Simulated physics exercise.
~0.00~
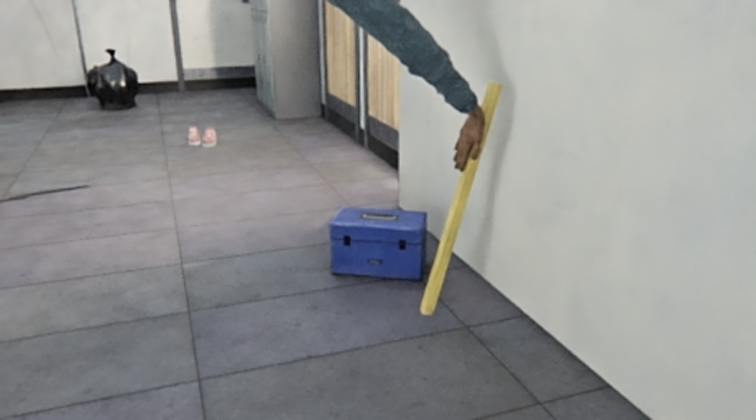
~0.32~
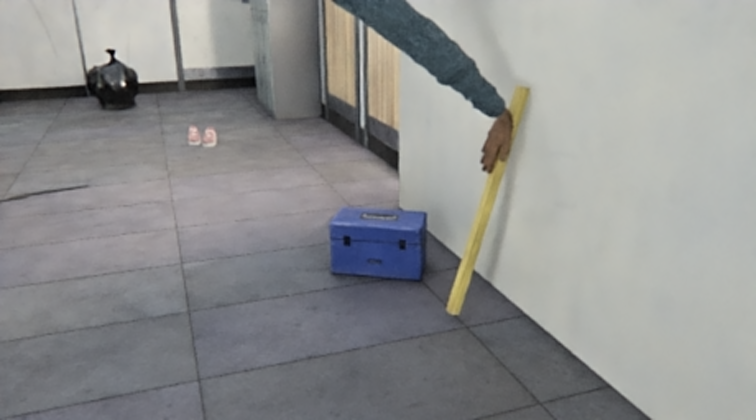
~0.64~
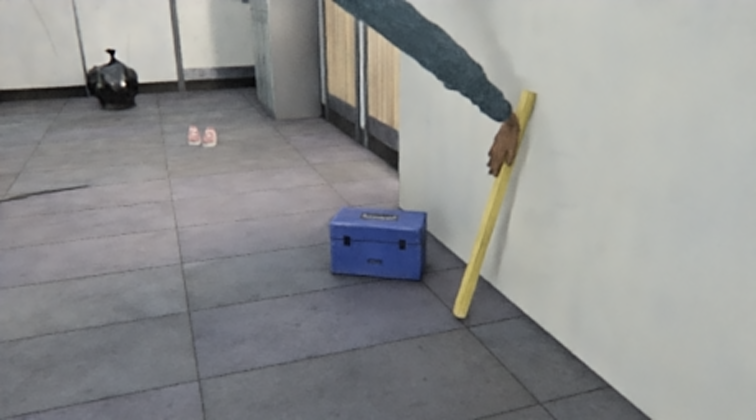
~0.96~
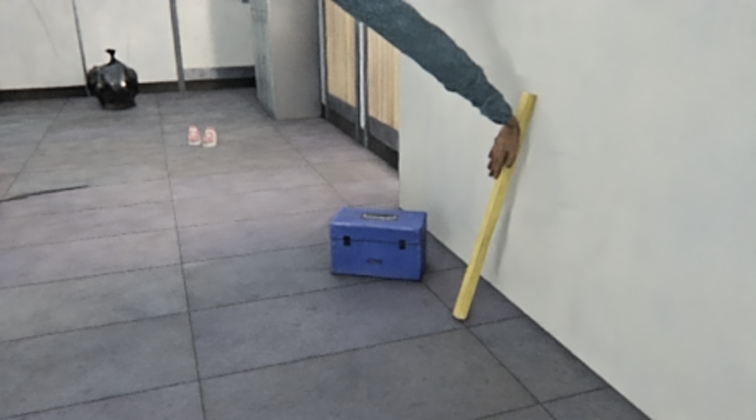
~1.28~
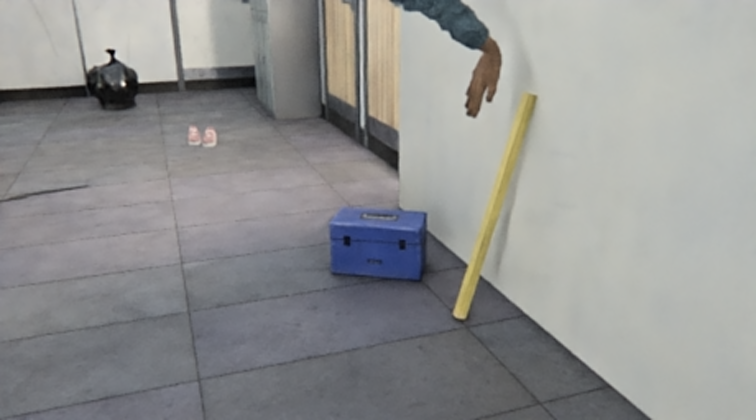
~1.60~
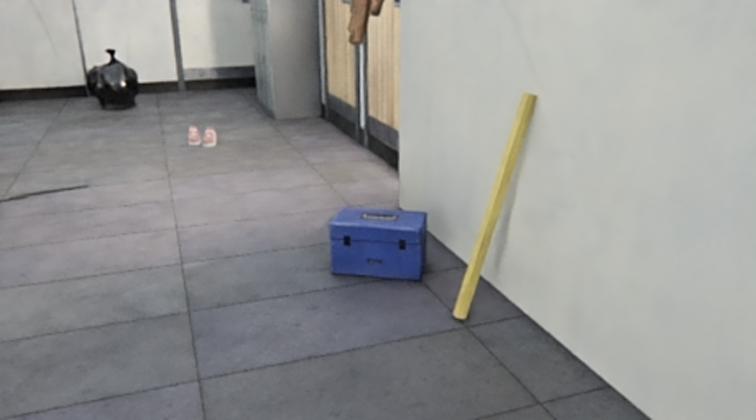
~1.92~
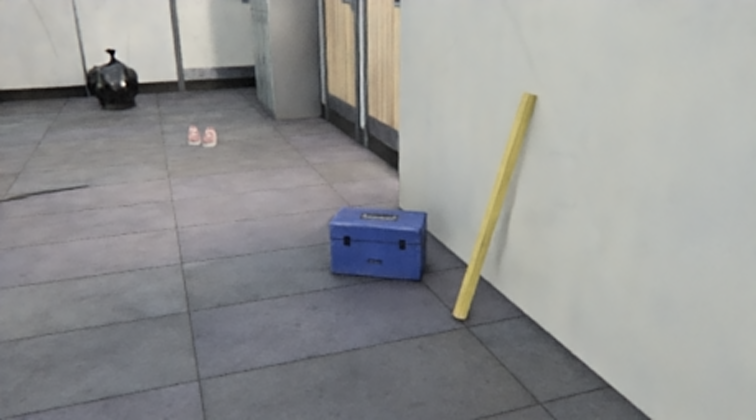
A yellow pole is held upright at a slant by a hand in a blue-grey sleeve, beside a bare pale wall on the right of a grey tiled floor, seen from slightly above. A blue toolbox sits just left of it, with pink shoes and a black bag farther back at left, near a grey cabinet and wooden panels. The hand shifts the pole a little to the right until it leans on the wall. It pauses, lets go, and withdraws upward to the left, out of view. The pole stays leaning, and the toolbox remains in place.
